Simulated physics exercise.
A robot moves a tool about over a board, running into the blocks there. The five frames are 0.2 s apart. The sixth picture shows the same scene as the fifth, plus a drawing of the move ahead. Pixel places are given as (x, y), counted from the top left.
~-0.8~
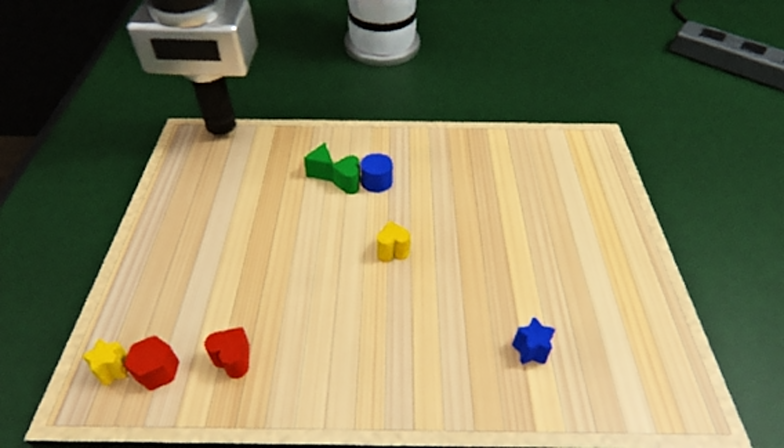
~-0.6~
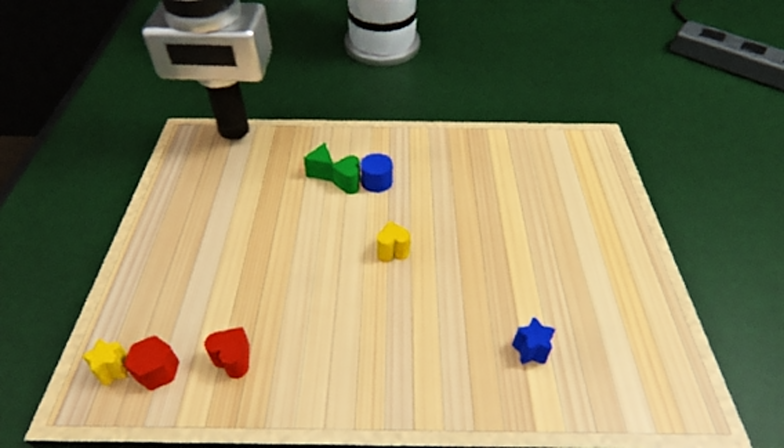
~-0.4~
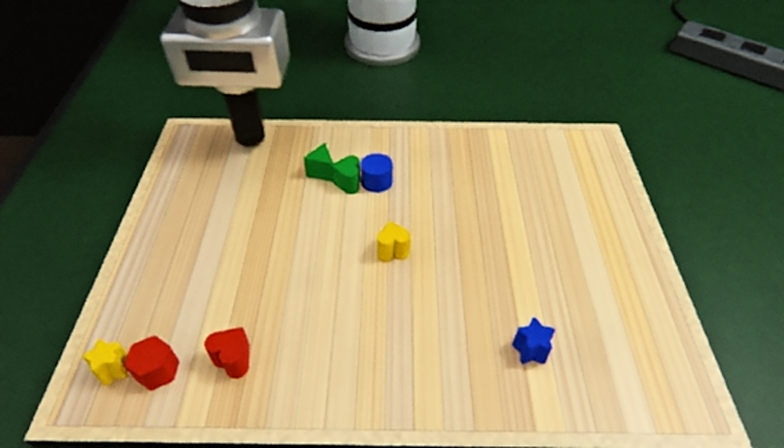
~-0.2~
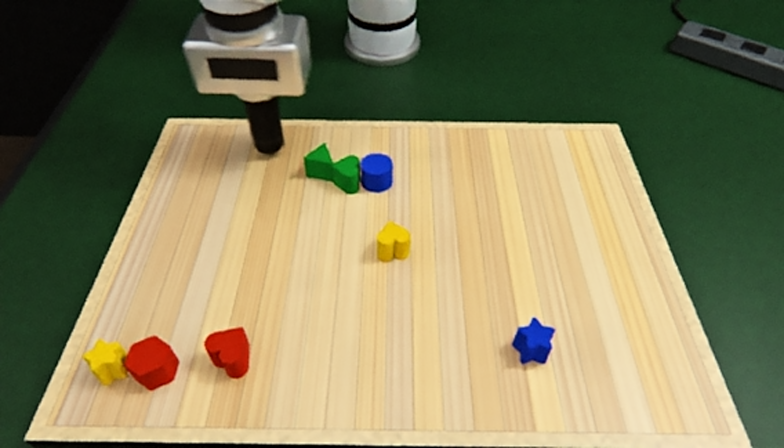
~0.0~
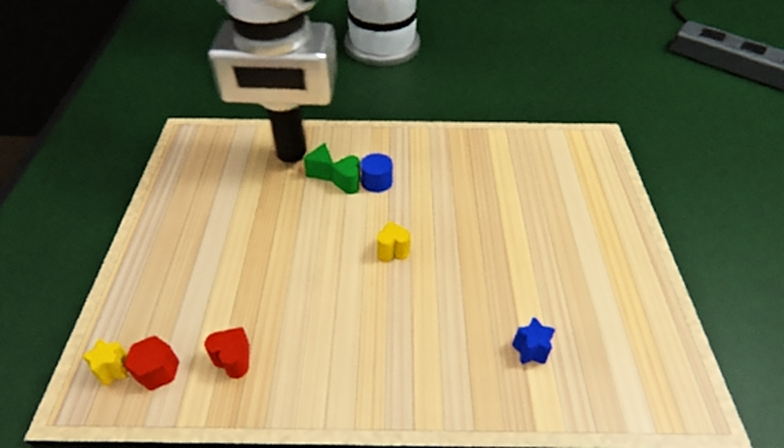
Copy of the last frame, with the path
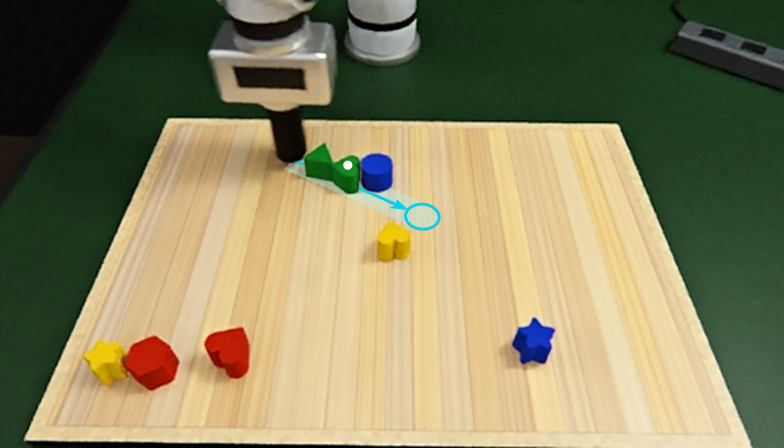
A light wooden board on a dark green surface is seen from above at an angle, with the camera still. Green triangular and heart blocks touch beside a blue round one near the top, above a yellow heart, with a blue star lower right and a yellow star, red block and red heart lower left. A robot's dark-tipped tool slides right and slightly down toward the green triangle, while the blocks stay still.
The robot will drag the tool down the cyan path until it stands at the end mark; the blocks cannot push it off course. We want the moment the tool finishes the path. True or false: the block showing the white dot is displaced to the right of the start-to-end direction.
That claim is true.
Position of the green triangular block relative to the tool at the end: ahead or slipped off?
Once the path is finished, the green triangular block lies beside or behind the tool.
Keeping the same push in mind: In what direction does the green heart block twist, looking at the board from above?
Anticlockwise.
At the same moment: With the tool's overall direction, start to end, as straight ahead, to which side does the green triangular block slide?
It heads right.
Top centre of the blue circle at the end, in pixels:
Its top centre lands on (409, 164).
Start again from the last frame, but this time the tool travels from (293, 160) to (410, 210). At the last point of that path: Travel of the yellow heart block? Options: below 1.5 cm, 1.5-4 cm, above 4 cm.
Under 1.5 cm.
The line goes from (293, 160) directly to (422, 216); the dot is on the green heart block.
What follows on the original path. One third of the way, tool at (334, 171); green triangular block at (343, 176), turned 25° clockwise; green heart block at (365, 180), turned 60° anticlockwise.
Two thirds of the way, tool at (377, 190); green triangular block at (354, 194), turned 65° clockwise; green heart block at (388, 195), turned 115° anticlockwise; blue circle at (404, 165).
At the end, tool at (423, 210); green triangular block at (354, 194), turned 65° clockwise; green heart block at (408, 215), turned 55° anticlockwise; blue circle at (409, 164); yellow heart block unmoved.
